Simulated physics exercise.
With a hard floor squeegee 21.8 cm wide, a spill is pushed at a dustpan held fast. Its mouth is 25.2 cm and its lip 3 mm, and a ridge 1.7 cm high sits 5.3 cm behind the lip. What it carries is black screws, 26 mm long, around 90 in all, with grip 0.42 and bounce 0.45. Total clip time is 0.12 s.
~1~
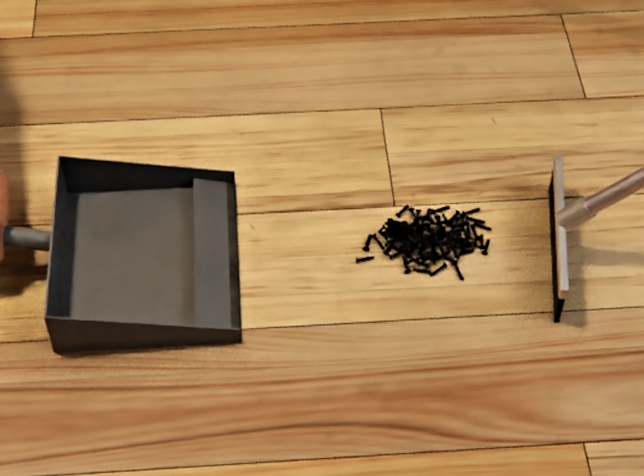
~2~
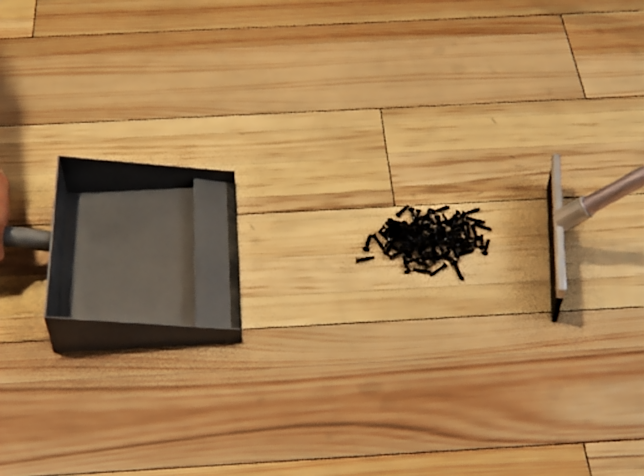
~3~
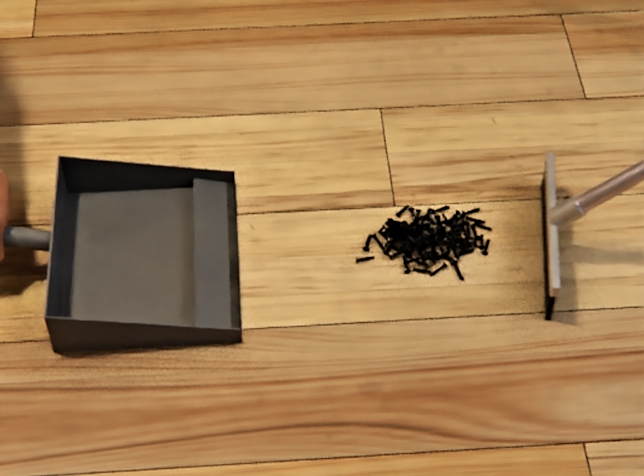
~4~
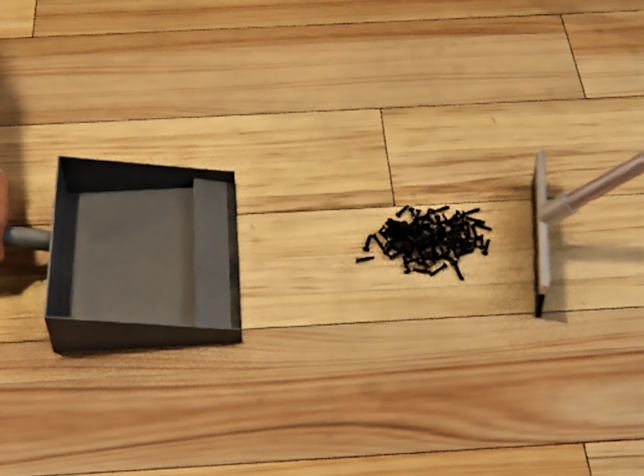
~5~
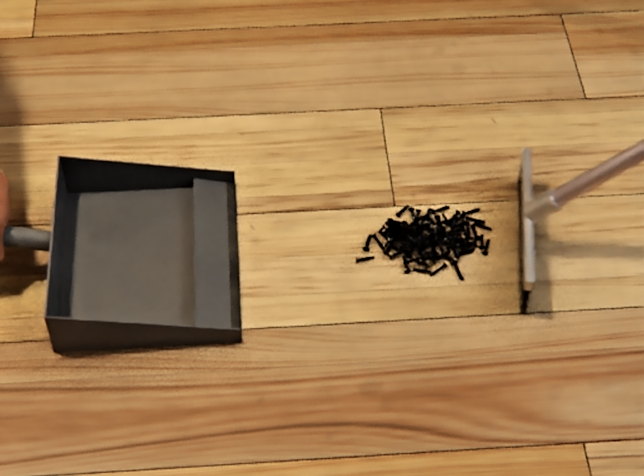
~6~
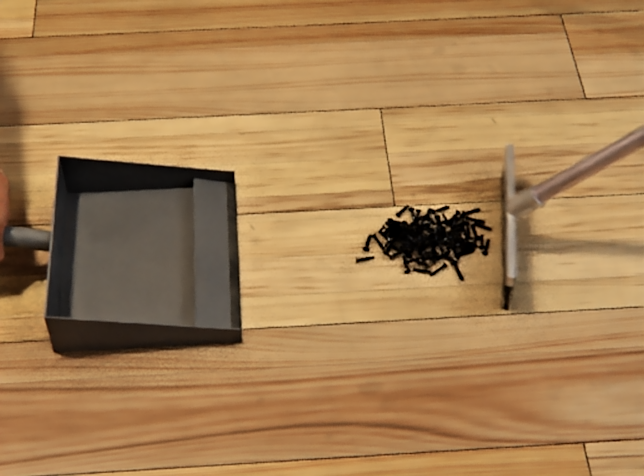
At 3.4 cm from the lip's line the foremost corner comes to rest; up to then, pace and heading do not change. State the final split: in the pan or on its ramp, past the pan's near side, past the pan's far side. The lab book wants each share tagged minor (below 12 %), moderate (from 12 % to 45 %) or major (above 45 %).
Outcome: In the pan or on its ramp: I predict a mid-range share of the load, past the pan's near side: I predict a minor share of the load, past the pan's far side: I predict a mid-range share of the load.
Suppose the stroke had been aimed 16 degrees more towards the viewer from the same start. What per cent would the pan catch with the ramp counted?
I'd put it at close to 15 percent.
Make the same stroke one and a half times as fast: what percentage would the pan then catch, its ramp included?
About 40 %.
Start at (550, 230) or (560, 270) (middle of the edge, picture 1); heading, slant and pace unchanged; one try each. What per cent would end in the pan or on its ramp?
15 and 15 per cent, roughly.
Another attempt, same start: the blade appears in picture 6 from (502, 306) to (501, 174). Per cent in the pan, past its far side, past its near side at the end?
Final per cent - pan 30, far 5, near 0.
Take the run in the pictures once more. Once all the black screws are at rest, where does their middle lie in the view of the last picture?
In the last view, approximately (240, 204).
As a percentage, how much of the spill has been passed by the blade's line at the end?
Roughly 0 percent of it.
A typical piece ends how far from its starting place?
26 cm or so.
Then, 0.17 s after the last picture, middle of the blade 19 cm from the lip; 0 % over the lip, far side 0 %, near side 0 %.
Then, 0.29 s after the last picture, middle of the blade 9 cm from the lip; 0 % over the lip, far side 10 %, near side 0 %.
Then, 0.54 s after the last picture, middle of the blade 5 cm from the lip; 20 % over the lip, far side 25 %, near side 0 %.
In the end, pan 20 %, near side 0 %, far side 25 %, in front of the lip or behind the blade 55 %.
